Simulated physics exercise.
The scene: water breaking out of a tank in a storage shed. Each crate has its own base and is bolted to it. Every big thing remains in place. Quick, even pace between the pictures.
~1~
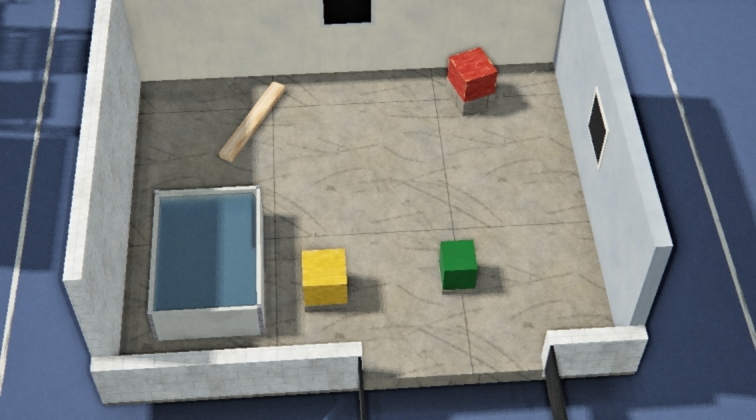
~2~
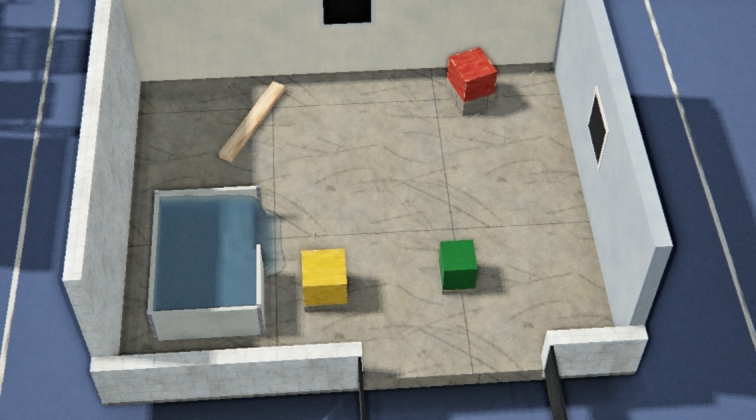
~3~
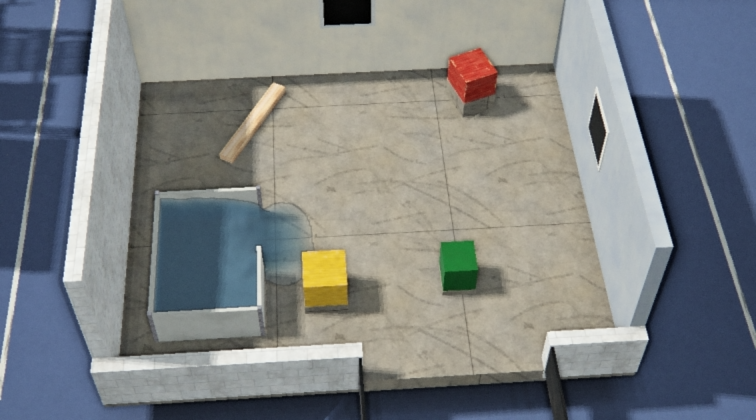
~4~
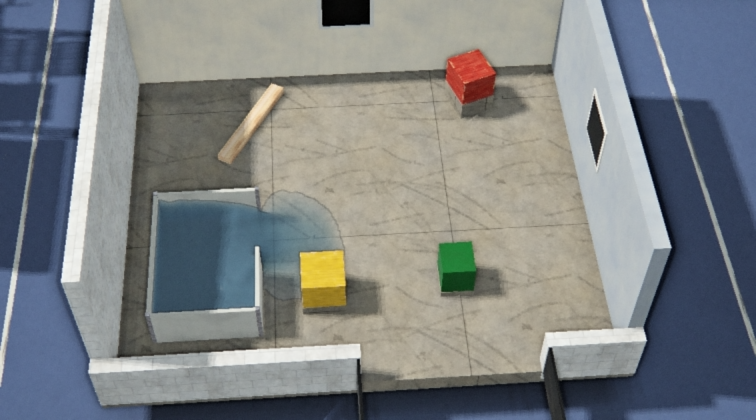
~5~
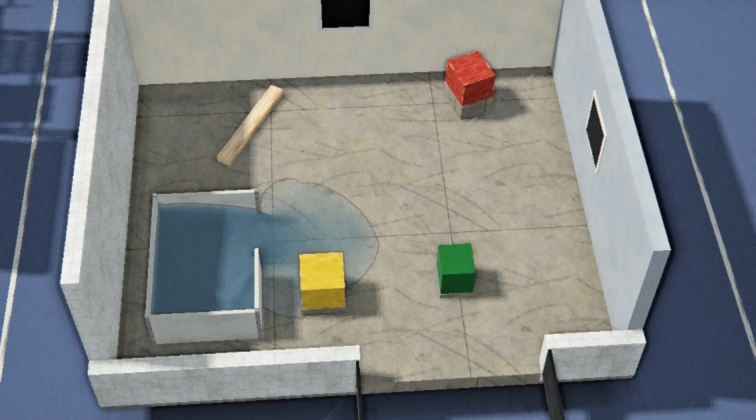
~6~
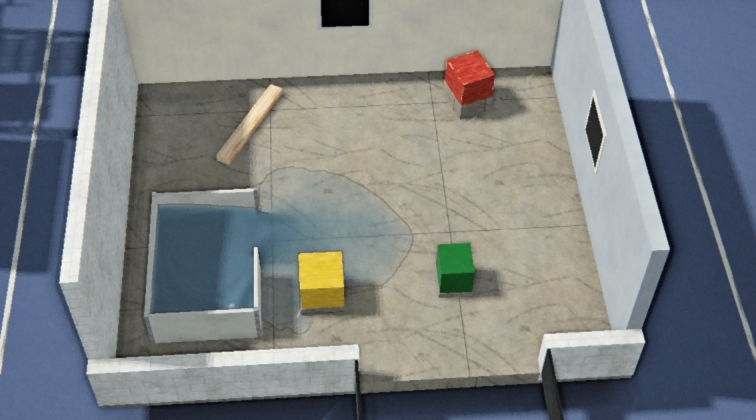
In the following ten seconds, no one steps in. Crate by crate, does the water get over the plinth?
Outcome: The red crate will be a dry one; the yellow crate will be a dry one; the green crate will be a wet one.
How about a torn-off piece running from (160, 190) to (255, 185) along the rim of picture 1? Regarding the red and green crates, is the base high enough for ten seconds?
First the red crate: It is left alone; then the green crate: It is left alone.
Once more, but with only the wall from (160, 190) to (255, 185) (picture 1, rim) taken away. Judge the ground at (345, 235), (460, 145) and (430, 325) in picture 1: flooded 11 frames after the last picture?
Spot one spared, spot two spared, spot three spared.
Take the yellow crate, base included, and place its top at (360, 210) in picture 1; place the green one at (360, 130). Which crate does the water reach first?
I would point to the crate marked yellow.
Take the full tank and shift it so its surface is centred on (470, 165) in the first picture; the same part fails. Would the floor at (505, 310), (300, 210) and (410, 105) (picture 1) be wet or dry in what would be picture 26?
In turn: Awash, free of water, awash.
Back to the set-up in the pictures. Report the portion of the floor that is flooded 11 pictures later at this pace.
It should be close to 50 %.
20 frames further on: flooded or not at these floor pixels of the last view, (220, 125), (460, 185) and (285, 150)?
Status per point, in sequence: Unwetted, then waterlogged, then unwetted.
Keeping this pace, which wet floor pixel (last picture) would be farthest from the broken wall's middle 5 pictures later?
Look around (540, 212).
A moment on, water covers 30 % of the floor; the red crate not reached, the yellow crate water round its plinth, the green crate water round its plinth.
Next, water covers 50 % of the floor; the red crate water round its plinth, the yellow crate water round its plinth, the green crate water round its plinth.
Then, water covers 60 % of the floor; the red crate water round its plinth, the yellow crate water round its plinth, the green crate water round its plinth.
Later, water covers 65 % of the floor; the red crate water round its plinth, the yellow crate water round its plinth, the green crate water round its plinth.
In the end, water covers 85 % of the floor; the red crate stayed above the water, the yellow crate stayed above the water, the green crate was topped.
